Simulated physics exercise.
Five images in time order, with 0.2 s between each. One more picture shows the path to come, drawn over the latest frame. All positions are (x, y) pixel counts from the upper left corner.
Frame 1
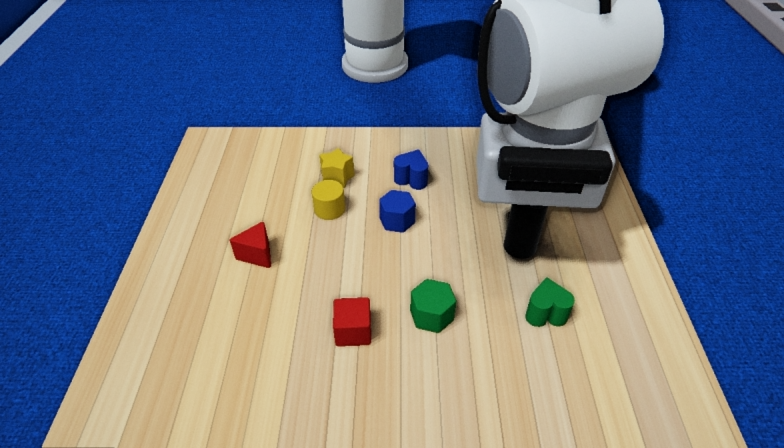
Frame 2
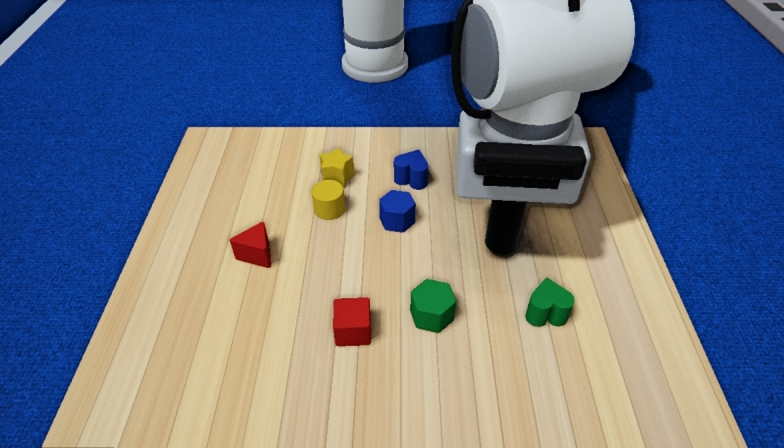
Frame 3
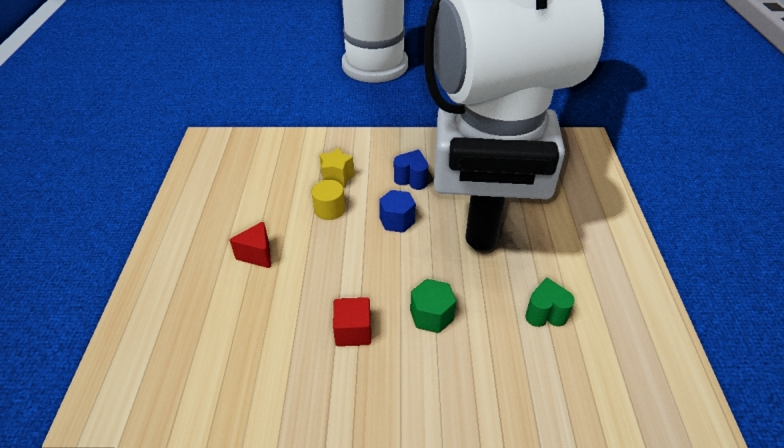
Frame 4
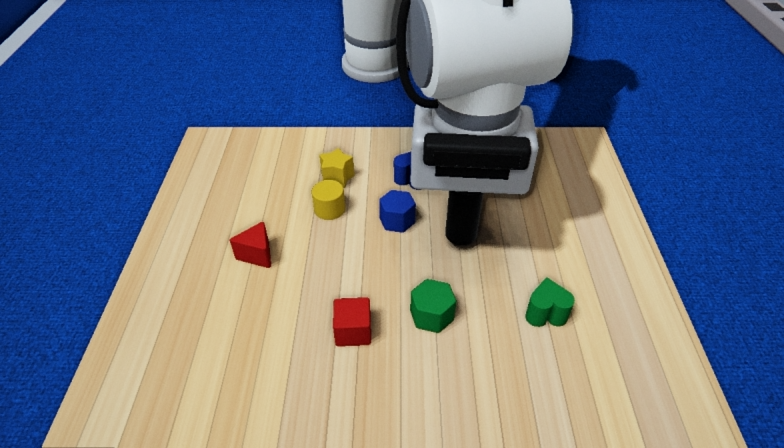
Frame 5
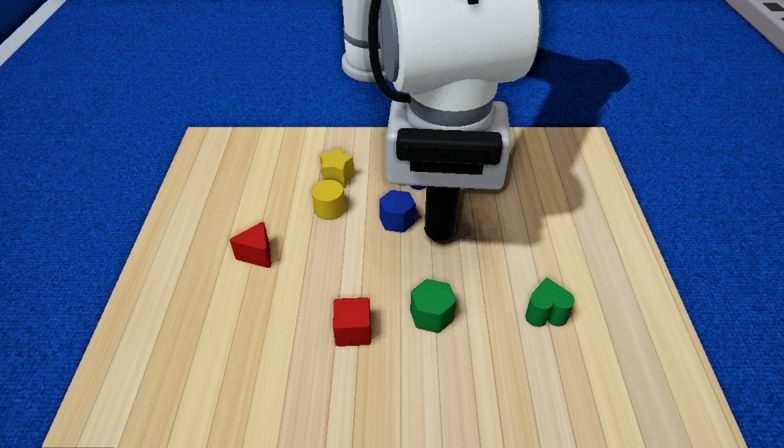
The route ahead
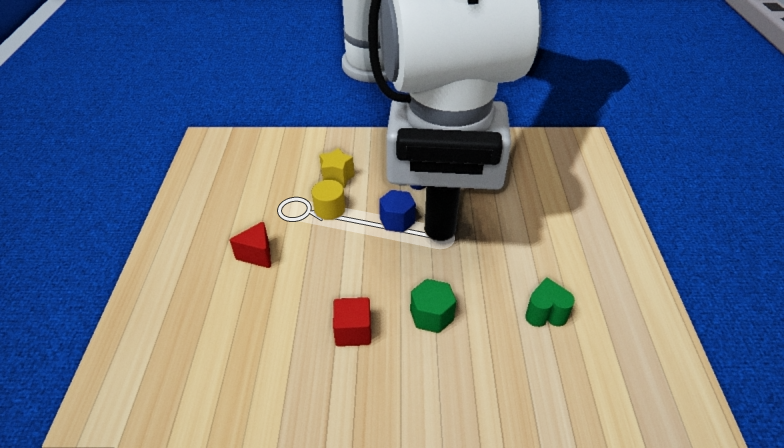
On a light wooden board over a blue floor, red, yellow, blue and green blocks sit scattered while a white robot arm holds a dark rod at the right. The arm slides the rod steadily left, covering the blue heart from view and drawing near the blue hexagon, as the blocks stay still.
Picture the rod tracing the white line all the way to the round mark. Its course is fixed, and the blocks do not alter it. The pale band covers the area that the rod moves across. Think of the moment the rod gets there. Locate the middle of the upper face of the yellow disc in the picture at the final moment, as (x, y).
When the path ends, it will be at (288, 170).
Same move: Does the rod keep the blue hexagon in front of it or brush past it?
The blue hexagon slips off.
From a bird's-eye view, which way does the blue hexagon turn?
From above, clockwise.
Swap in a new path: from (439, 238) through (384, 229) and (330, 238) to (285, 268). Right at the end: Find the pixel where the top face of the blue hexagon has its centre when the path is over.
For the centre of its top, I'd go with (367, 187).
Drawn move, in a line from (439, 238) to (294, 209).
The first path, step by step. One third of the way, rod at (389, 220); blue hexagon at (370, 190), turned 30° clockwise.
Two thirds of the way, rod at (340, 211); yellow disc at (316, 185); blue hexagon at (357, 179), turned 60° clockwise.
At the end, rod at (293, 202); yellow disc at (288, 170); yellow star-shaped block still; blue hexagon at (357, 179), turned 60° clockwise.
